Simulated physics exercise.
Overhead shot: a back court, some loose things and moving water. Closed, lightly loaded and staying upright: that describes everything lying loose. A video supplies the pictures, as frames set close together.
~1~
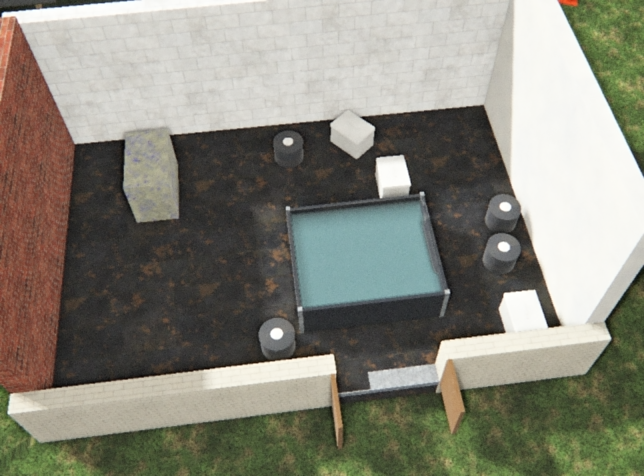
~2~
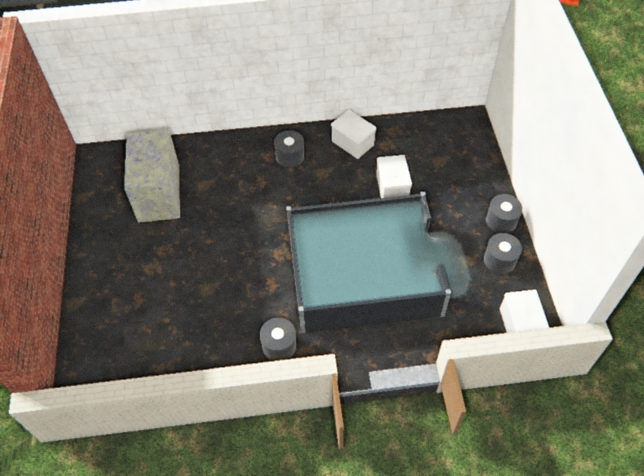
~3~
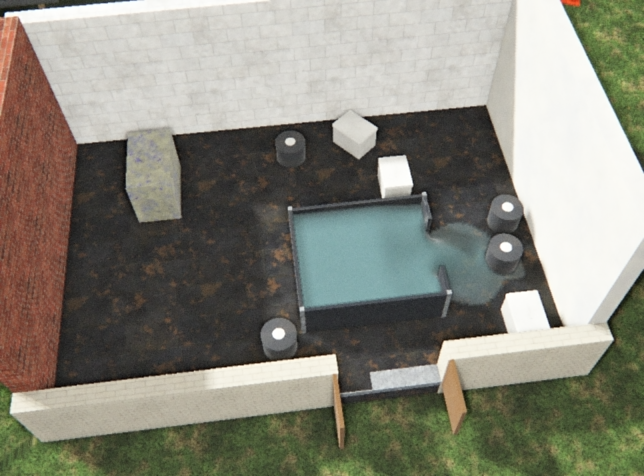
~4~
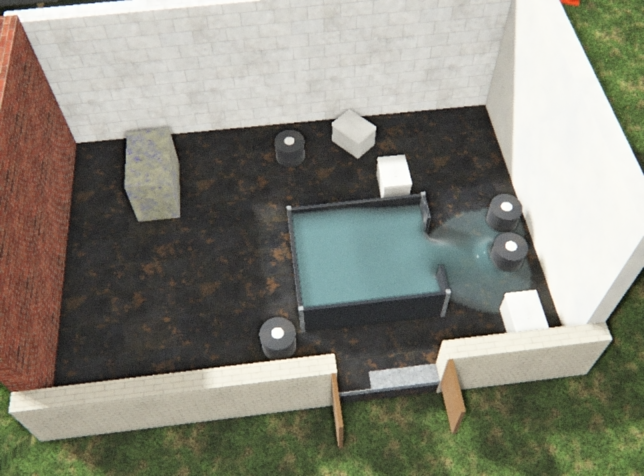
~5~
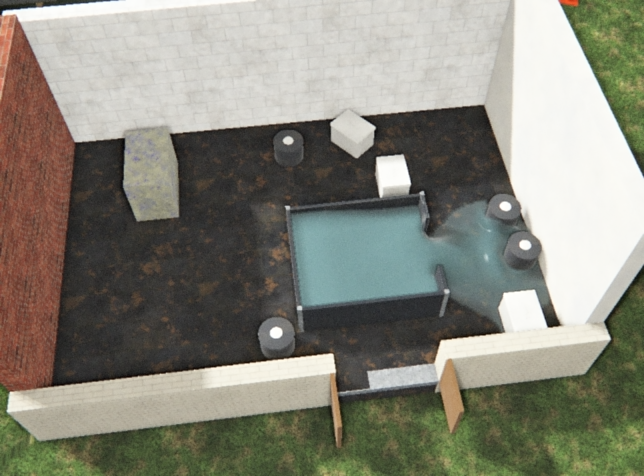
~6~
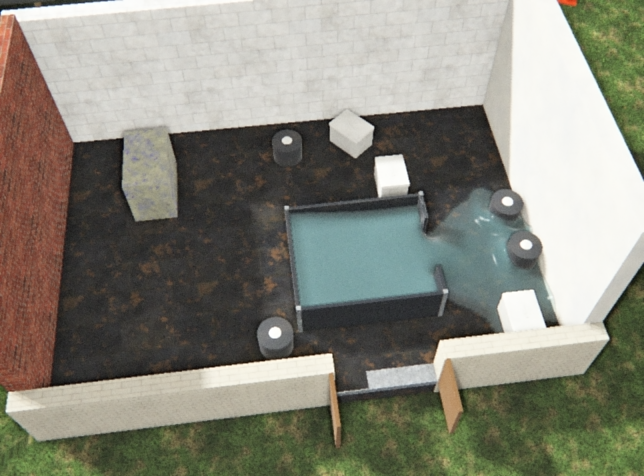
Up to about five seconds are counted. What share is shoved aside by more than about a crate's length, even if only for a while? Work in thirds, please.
My answer: One to two thirds.
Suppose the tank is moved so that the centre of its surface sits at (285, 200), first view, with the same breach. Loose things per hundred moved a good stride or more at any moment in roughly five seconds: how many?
The share comes to close to 70 percent.
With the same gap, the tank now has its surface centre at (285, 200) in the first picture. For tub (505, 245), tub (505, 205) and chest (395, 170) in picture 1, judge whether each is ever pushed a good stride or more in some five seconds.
First displaced far, then displaced far, then displaced far.
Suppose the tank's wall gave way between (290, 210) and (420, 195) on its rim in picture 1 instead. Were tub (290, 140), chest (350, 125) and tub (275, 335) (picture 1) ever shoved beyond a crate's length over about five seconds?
Each in turn, ends up that far off, ends up that far off, never travels that far.
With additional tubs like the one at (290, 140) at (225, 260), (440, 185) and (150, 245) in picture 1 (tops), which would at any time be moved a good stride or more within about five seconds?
Each in turn: Stays in place, stays in place, stays in place.
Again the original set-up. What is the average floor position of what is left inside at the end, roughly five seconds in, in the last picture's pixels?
(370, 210).
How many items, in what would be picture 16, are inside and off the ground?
Counted: 1.
A moment on, 0 of 7 are well off their spots; 1 afloat.
Next, 1 of 7 are well off their spots; 1 afloat.
Later, 2 of 7 are well off their spots; 2 afloat.
In the end, 3 of 7 are well off their spots, and 4 have been at some point; 1 afloat.
